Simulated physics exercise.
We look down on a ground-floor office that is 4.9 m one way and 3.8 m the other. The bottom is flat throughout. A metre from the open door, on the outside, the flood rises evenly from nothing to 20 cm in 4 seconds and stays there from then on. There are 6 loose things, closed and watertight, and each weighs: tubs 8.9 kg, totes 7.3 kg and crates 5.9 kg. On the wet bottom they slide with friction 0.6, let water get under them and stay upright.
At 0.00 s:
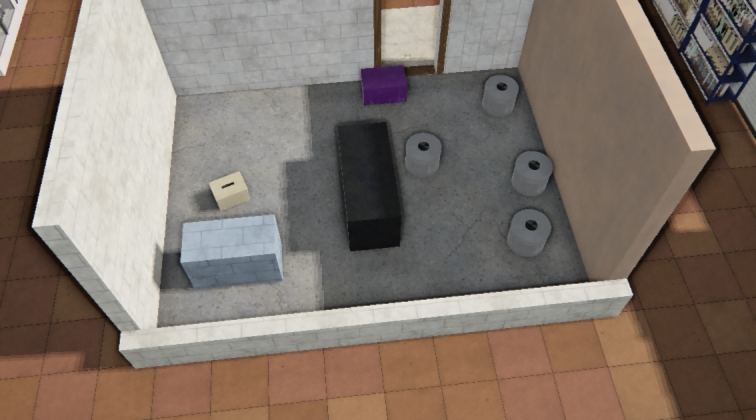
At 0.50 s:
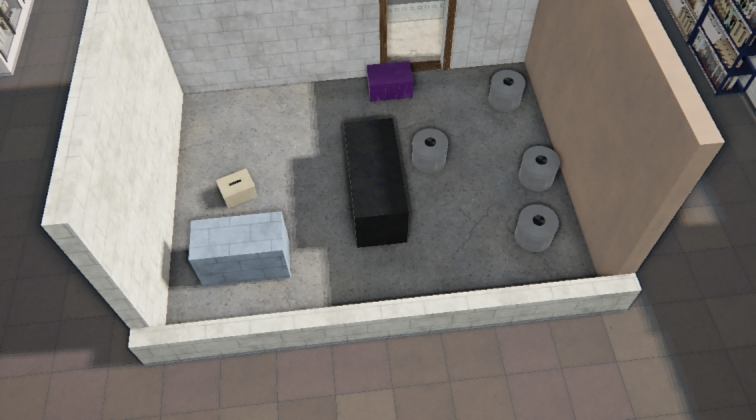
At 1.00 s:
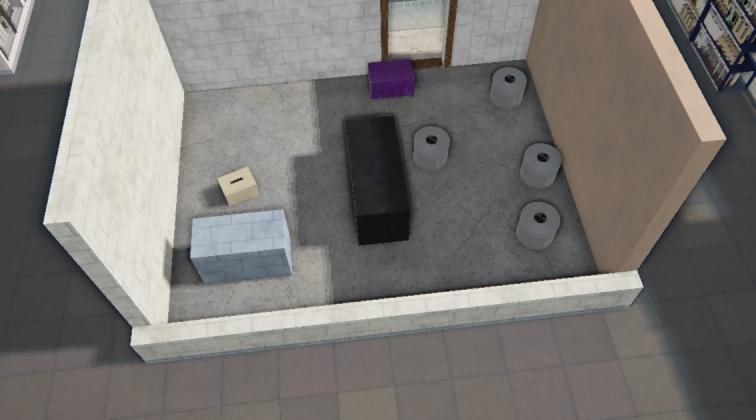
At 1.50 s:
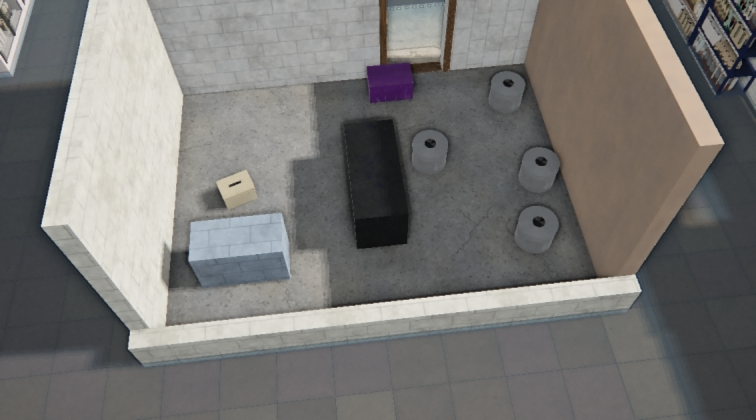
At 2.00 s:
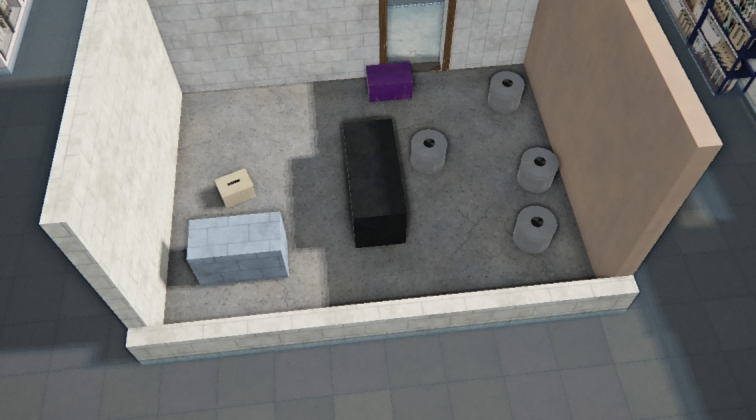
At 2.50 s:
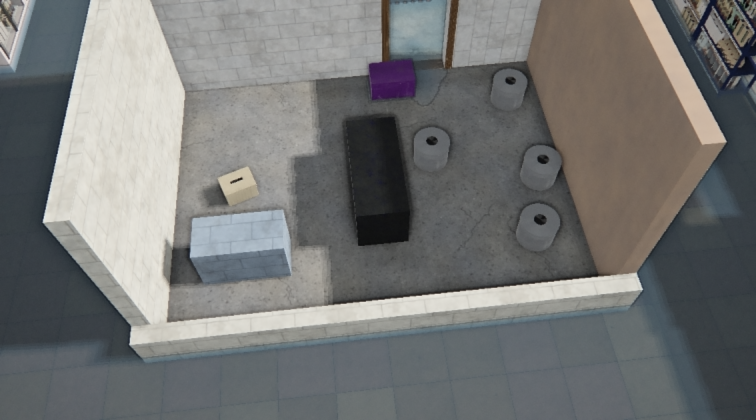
Roofless office room holding still boxes and grey cylinders while the tiled ground outside shifts from reddish brown to blue-grey.
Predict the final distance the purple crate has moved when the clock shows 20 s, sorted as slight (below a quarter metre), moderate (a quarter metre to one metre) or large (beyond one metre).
It will shift a modest distance.
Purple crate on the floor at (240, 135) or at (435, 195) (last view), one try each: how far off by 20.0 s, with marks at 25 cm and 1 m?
Going in order, it gets a small push and then it gets pushed a long way.
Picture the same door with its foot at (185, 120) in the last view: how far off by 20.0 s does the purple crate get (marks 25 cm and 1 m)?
By then the purple crate has been carried a long way.
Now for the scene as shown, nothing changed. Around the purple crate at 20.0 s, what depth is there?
Somewhere close to 10 cm.
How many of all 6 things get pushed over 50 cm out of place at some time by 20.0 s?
Count: 5.
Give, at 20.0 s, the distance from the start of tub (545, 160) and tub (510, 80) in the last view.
Net displacement, in order: 150 cm; 200 cm.
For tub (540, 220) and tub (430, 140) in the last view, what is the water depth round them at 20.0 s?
Some 12 cm at the first, some 13 cm at the second.
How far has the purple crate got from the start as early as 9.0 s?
It has shifted about 150 cm.
After 4.0 s the purple crate is near (367, 99), 0.6 m from its start, aground; 0 afloat.
After 9.0 s the purple crate is near (281, 102), 1.6 m from its start, aground; 3 afloat.
After 16.0 s the purple crate is near (358, 97), 0.7 m from its start, afloat; 5 afloat.
After 20.0 s the purple crate is near (351, 67), 0.6 m from its start, afloat; 6 afloat.
